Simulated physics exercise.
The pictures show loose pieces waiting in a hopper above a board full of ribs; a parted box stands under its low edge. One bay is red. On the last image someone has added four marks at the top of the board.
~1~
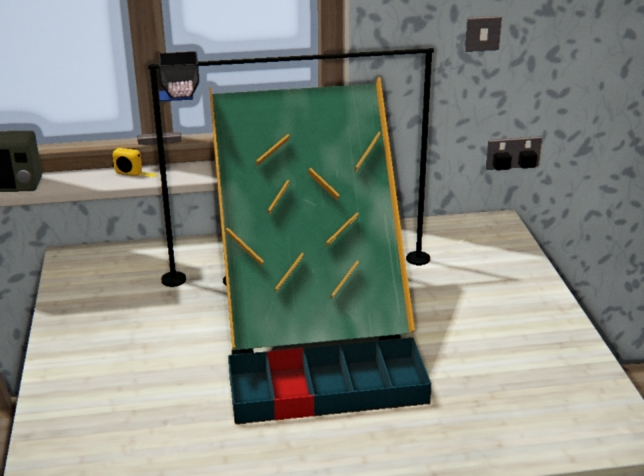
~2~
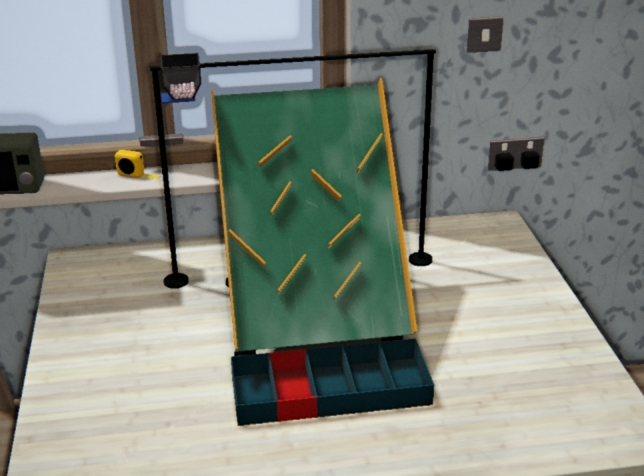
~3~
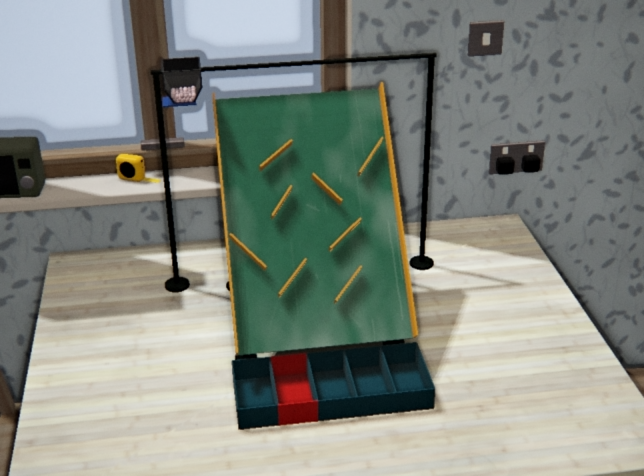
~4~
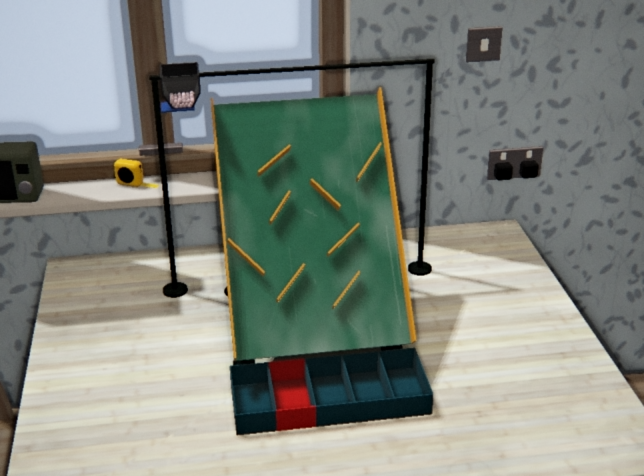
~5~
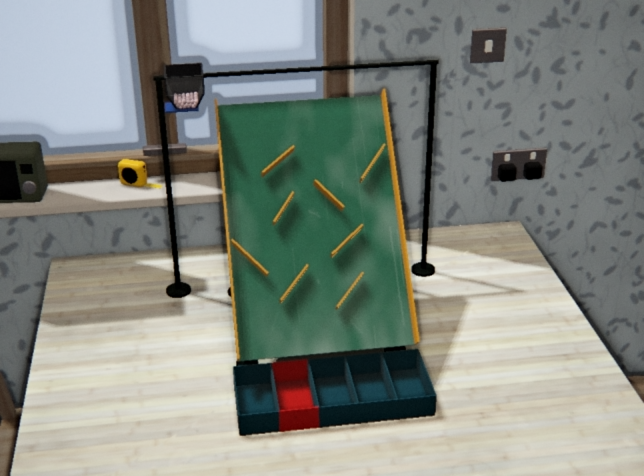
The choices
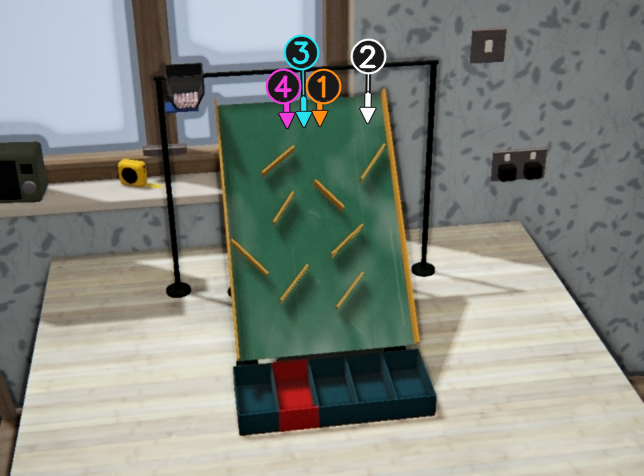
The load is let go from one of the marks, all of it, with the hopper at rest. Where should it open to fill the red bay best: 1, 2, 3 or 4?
It is 2.
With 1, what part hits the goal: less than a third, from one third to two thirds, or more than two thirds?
It is less than a third.
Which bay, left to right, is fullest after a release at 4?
The first.
On the marked copy, mark 1 meets the board at (319, 120); mark 2 meets the board at (367, 117); mark 3 meets the board at (303, 121); mark 4 meets the board at (287, 122).
With 1, about a quarter in the red bay, about half in other bays, about a quarter outside the box.
With 2, about half in the red bay, about a third in other bays, about a quarter outside the box.
With 3, about a quarter in the red bay, about two thirds in other bays, a small part outside the box.
With 4, a small part in the red bay, most in other bays, a small part outside the box.
